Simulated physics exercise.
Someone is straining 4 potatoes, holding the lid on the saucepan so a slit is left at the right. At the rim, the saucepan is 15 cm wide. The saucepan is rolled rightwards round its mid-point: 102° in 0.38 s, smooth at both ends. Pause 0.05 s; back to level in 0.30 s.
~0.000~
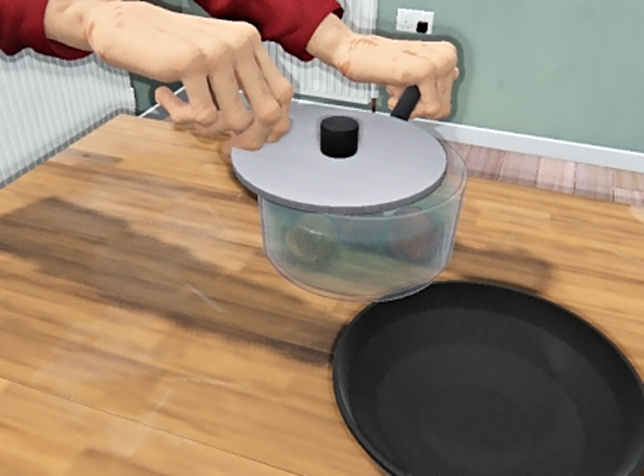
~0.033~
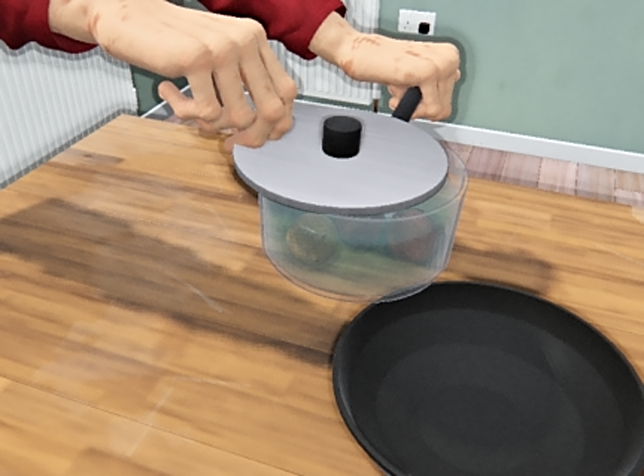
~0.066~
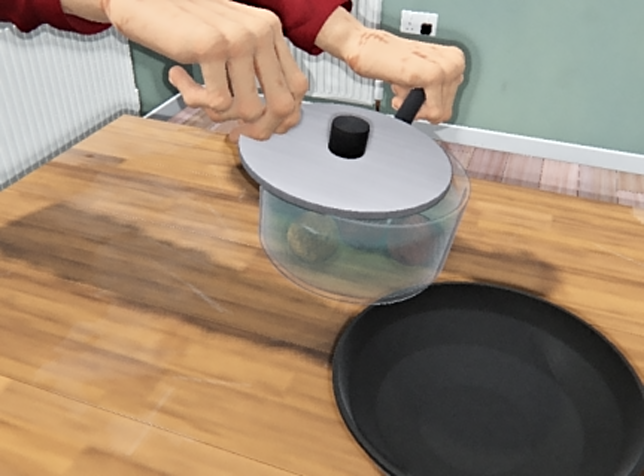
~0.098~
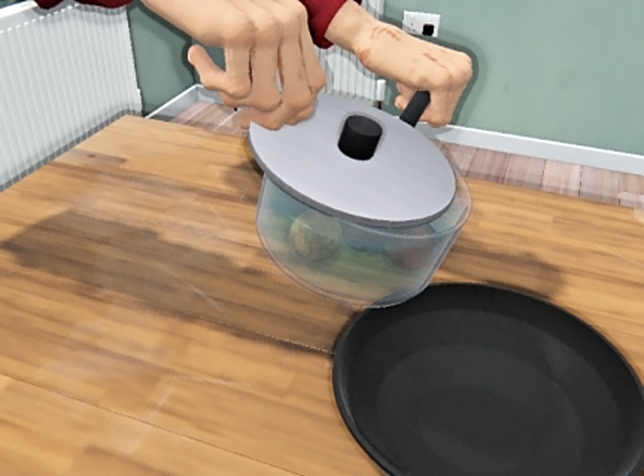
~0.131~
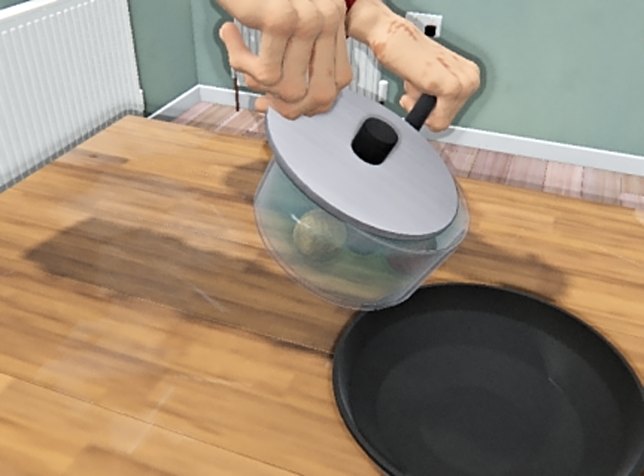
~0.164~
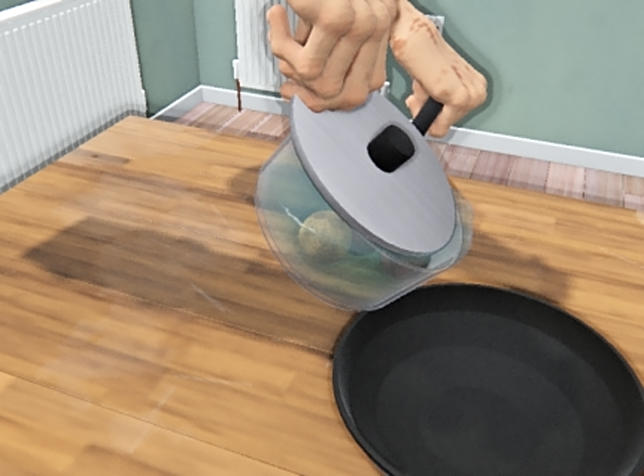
On a wooden worktop beside a black pan, two hands hold a grey lid on a clear saucepan with roundish food in liquid inside, keeping it level at first, then tilting it steadily rightwards to a steep slant.
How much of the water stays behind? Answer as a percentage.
I would say some 41 per cent stays behind.
By 0.31 s the tilt is 93° and 73 per cent of the water is still in the saucepan.
By 0.41 s the tilt is 102° and 56 per cent of the water is still in the saucepan.
By 0.52 s the tilt is 81° and 46 per cent of the water is still in the saucepan.
By 0.64 s the tilt is 21° and 41 per cent of the water is still in the saucepan.
At rest 41 per cent of the water is still in the saucepan.
